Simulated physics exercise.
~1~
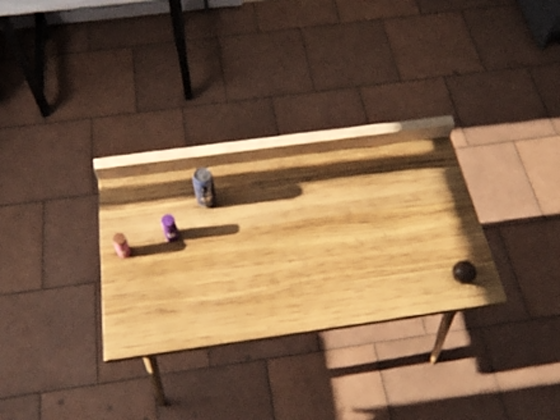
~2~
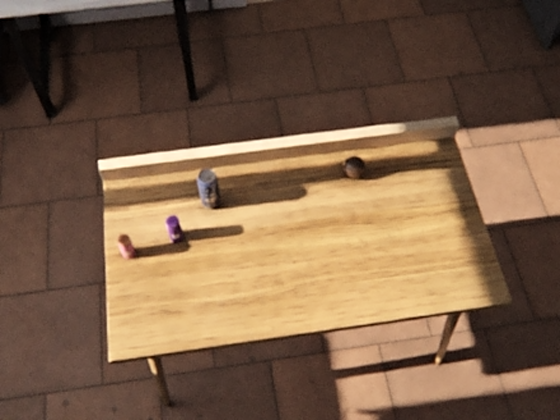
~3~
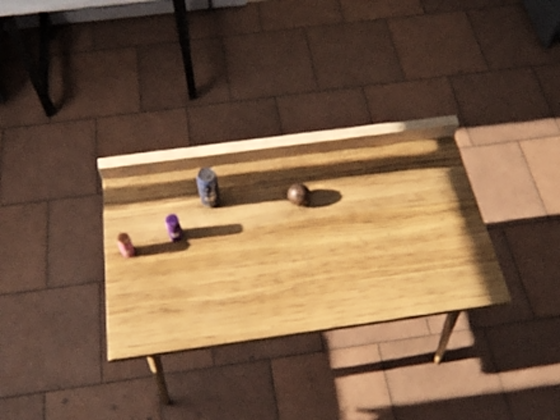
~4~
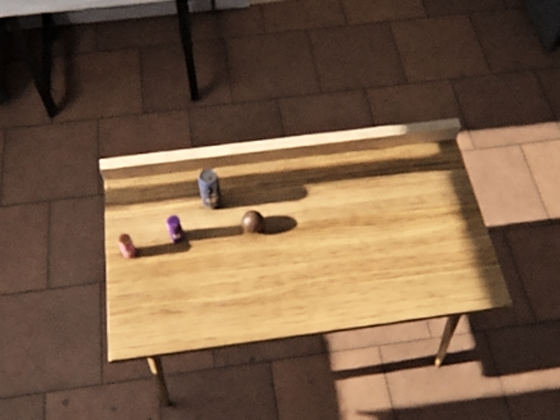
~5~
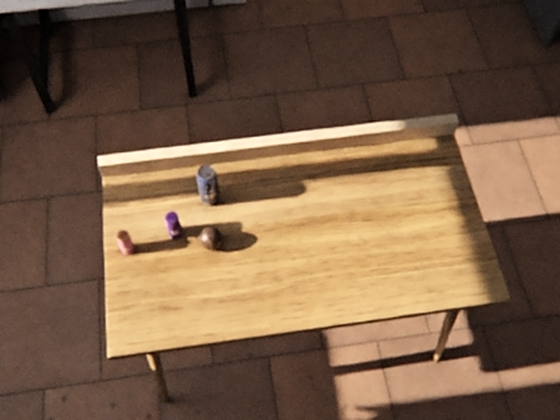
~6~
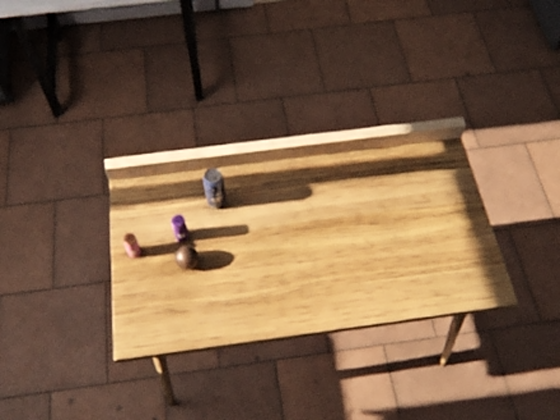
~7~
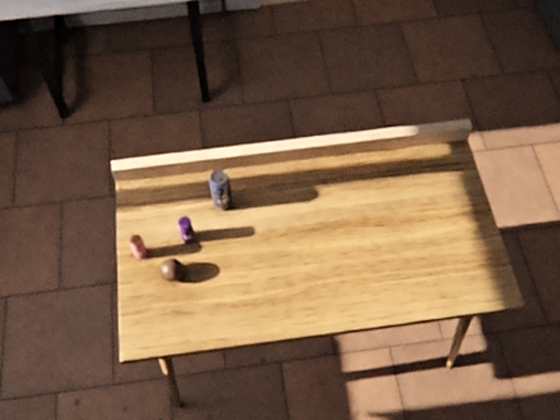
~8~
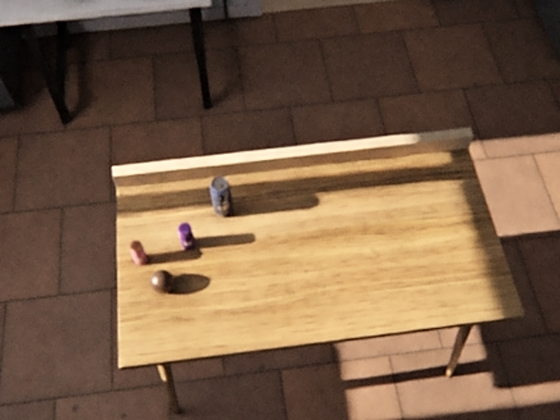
We see a brown ball on a wooden table travel from the right side to the rail along the far edge, then roll left and toward the near side, passing a blue can, a purple shaker and a pink shaker, which all stay standing as it ends near the left edge.
